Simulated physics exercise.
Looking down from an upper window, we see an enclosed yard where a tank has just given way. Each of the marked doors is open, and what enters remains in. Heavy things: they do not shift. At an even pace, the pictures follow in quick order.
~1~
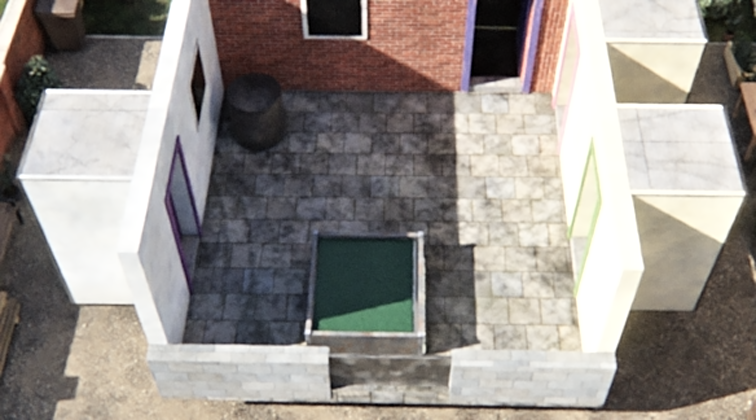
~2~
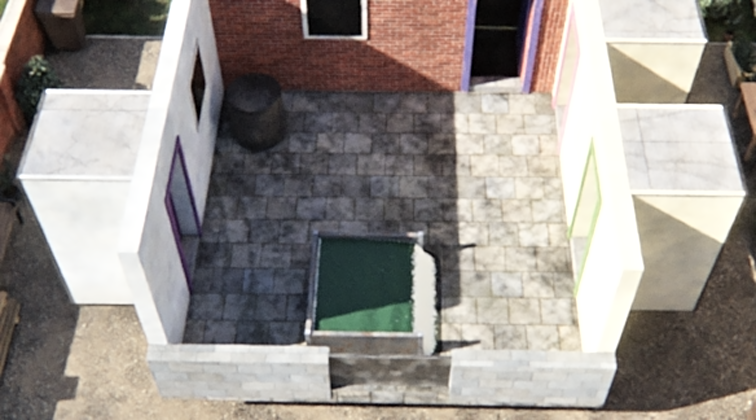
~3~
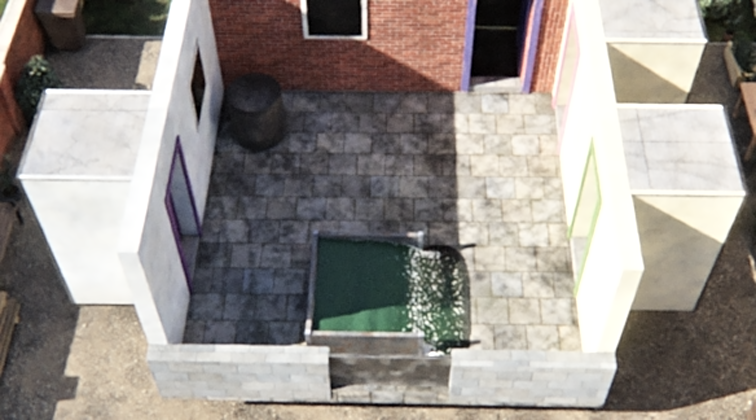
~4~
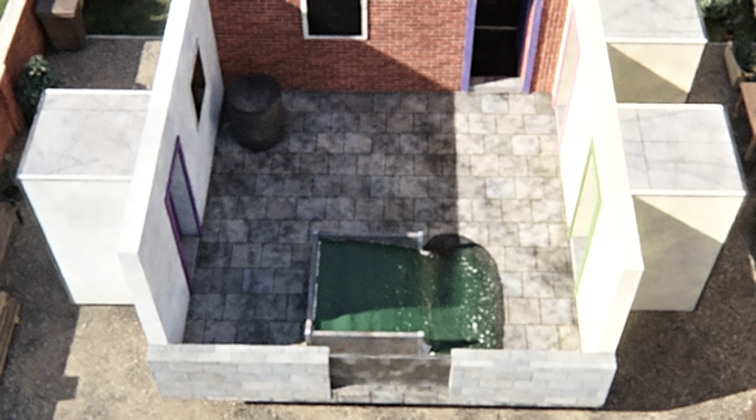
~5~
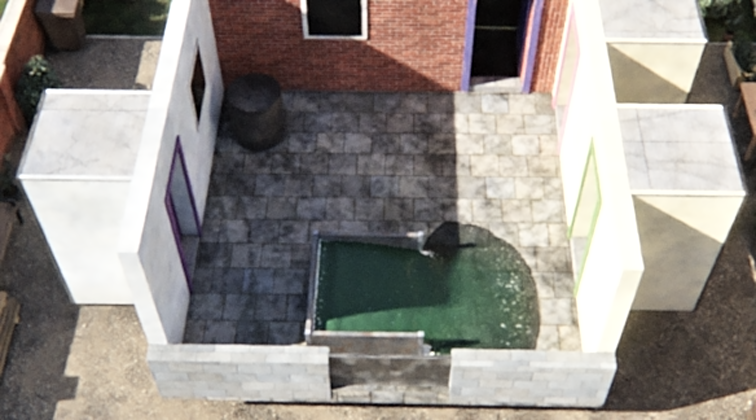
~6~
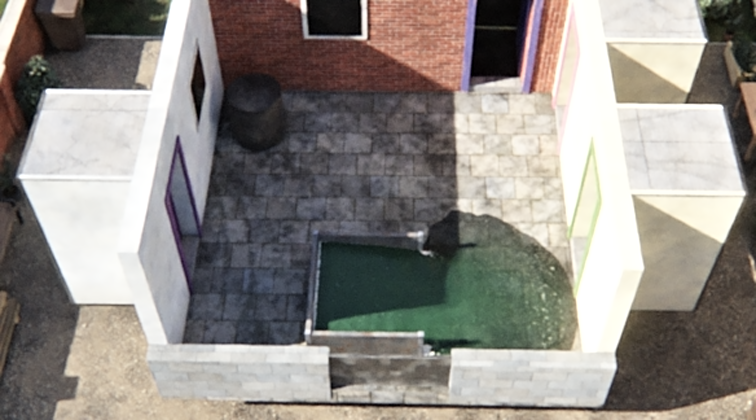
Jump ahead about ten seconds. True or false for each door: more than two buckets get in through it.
The pink door: False; the green door: True; the blue door: False; the purple door: False.
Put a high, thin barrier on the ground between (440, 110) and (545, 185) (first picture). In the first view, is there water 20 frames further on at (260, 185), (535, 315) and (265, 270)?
Results in order: Bone-dry / swamped / bone-dry.
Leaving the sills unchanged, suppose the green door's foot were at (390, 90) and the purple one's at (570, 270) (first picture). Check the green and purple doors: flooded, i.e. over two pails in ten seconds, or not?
Green: Falls short. Purple: Exceeds the limit.
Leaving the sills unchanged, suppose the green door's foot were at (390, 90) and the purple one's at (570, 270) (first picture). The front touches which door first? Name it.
That's the purple one.
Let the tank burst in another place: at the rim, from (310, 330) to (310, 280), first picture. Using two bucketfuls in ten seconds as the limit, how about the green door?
The green one falls short.
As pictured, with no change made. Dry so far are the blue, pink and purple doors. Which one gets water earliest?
My answer: The one in pink.
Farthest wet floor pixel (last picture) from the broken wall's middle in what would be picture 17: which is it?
Somewhere around (549, 131).
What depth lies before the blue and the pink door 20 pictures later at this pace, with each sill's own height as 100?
Respectively about 90 and 50 per cent.
A moment on, water covers 25 % of the floor; the pink door not reached, the green door under two buckets in, the blue door not reached, the purple door not reached.
Next, water covers 25 % of the floor; the pink door wet at the sill, nothing in, the green door over two buckets in, the blue door not reached, the purple door not reached.
Then, water covers 35 % of the floor; the pink door wet at the sill, nothing in, the green door over two buckets in, the blue door wet at the sill, nothing in, the purple door not reached.
Later, water covers 65 % of the floor; the pink door wet at the sill, nothing in, the green door over two buckets in, the blue door wet at the sill, nothing in, the purple door not reached.
In the end, water covers 90 % of the floor; the pink door wet at the sill, nothing in, the green door over two buckets in, the blue door wet at the sill, nothing in, the purple door wet at the sill, nothing in.
